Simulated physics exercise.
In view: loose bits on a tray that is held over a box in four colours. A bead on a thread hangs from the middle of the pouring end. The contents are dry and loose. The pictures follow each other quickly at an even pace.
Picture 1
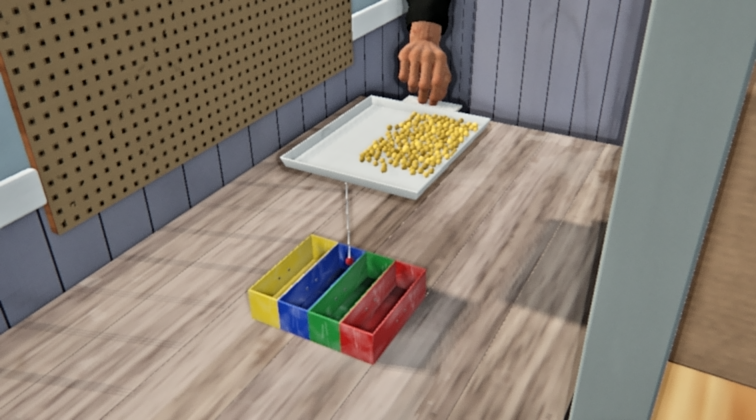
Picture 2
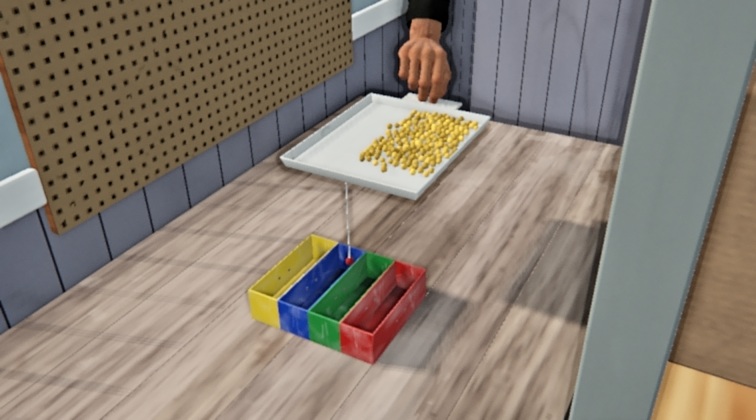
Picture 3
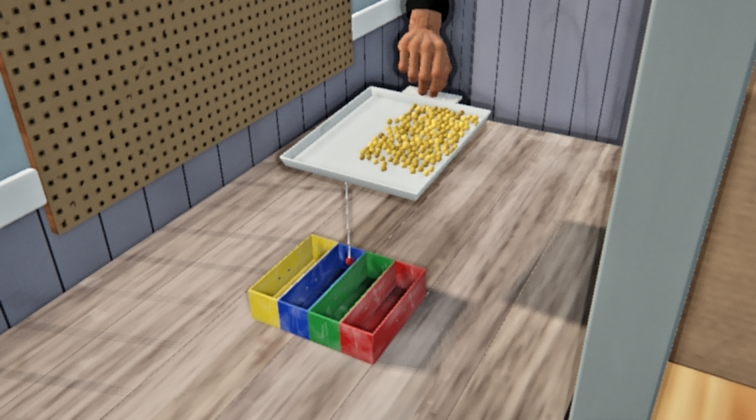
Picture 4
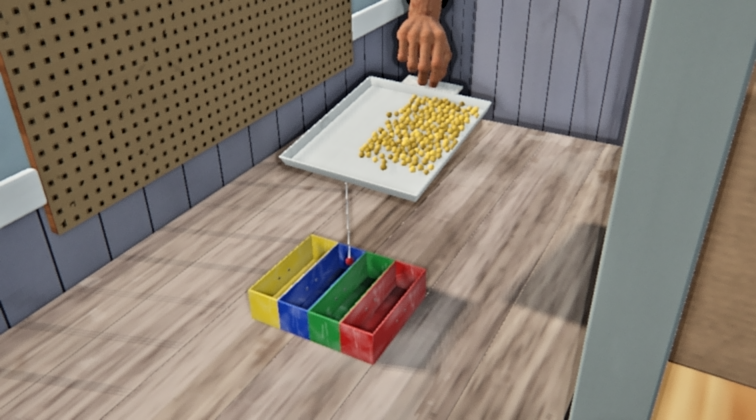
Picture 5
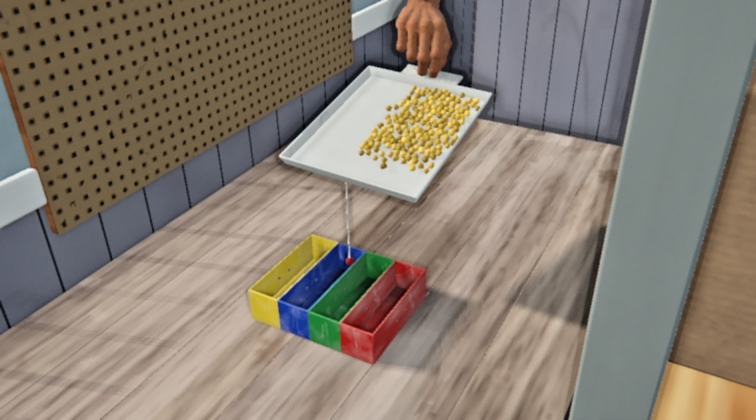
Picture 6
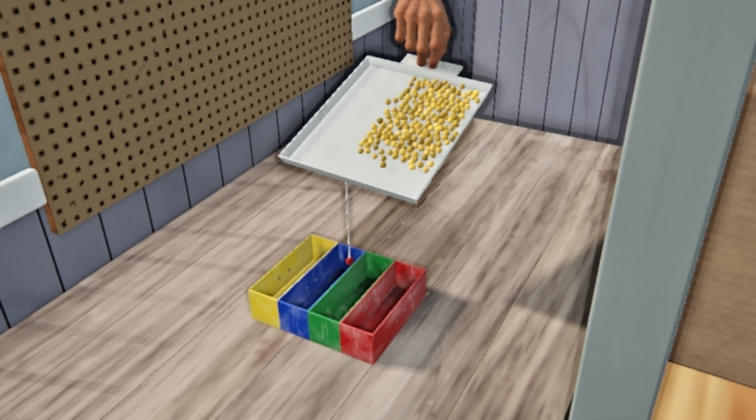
A hand raised the back of a white tray of yellow puffed balls, tilting it gradually toward its front right corner above a four-coloured box, while the balls stayed bunched on the right side.
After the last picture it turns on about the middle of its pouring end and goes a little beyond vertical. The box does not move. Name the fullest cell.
Fullest: The red cell.
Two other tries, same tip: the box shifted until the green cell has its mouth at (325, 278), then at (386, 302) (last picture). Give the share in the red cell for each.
Near 20 % and 30 %.
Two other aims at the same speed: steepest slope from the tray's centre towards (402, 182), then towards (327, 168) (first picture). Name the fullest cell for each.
First the red one, then that yellow cell.
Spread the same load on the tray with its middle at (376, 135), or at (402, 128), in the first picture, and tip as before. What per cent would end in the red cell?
About 30 and 30 per cent.
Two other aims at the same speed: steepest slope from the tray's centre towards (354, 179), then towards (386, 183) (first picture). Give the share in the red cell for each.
Near 30 % and 40 %.
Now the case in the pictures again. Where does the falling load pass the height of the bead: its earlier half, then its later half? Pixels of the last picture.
Around (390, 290) and then (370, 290).
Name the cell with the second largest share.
Next in line is green.
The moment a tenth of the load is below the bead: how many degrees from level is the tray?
Around 75° of tilt.
Soon after the last picture, tray tipped steeply; nearly all on the tray; a stray few in the red cell; a small part falling or outside the box.
A little later, tray tipped right over; about a quarter on the tray; a small part in the red cell; a small part in the green cell; a stray few in the blue cell; about half falling or outside the box.
Later still, tray tipped past a quarter turn; about a third in the red cell; about a quarter in the green cell; a small part in the blue cell; a stray few in the yellow cell; about a third falling or outside the box.
At rest, tray tipped past a quarter turn; about a third in the red cell; about a quarter in the green cell; a small part in the blue cell; a stray few in the yellow cell; about a third outside the box.
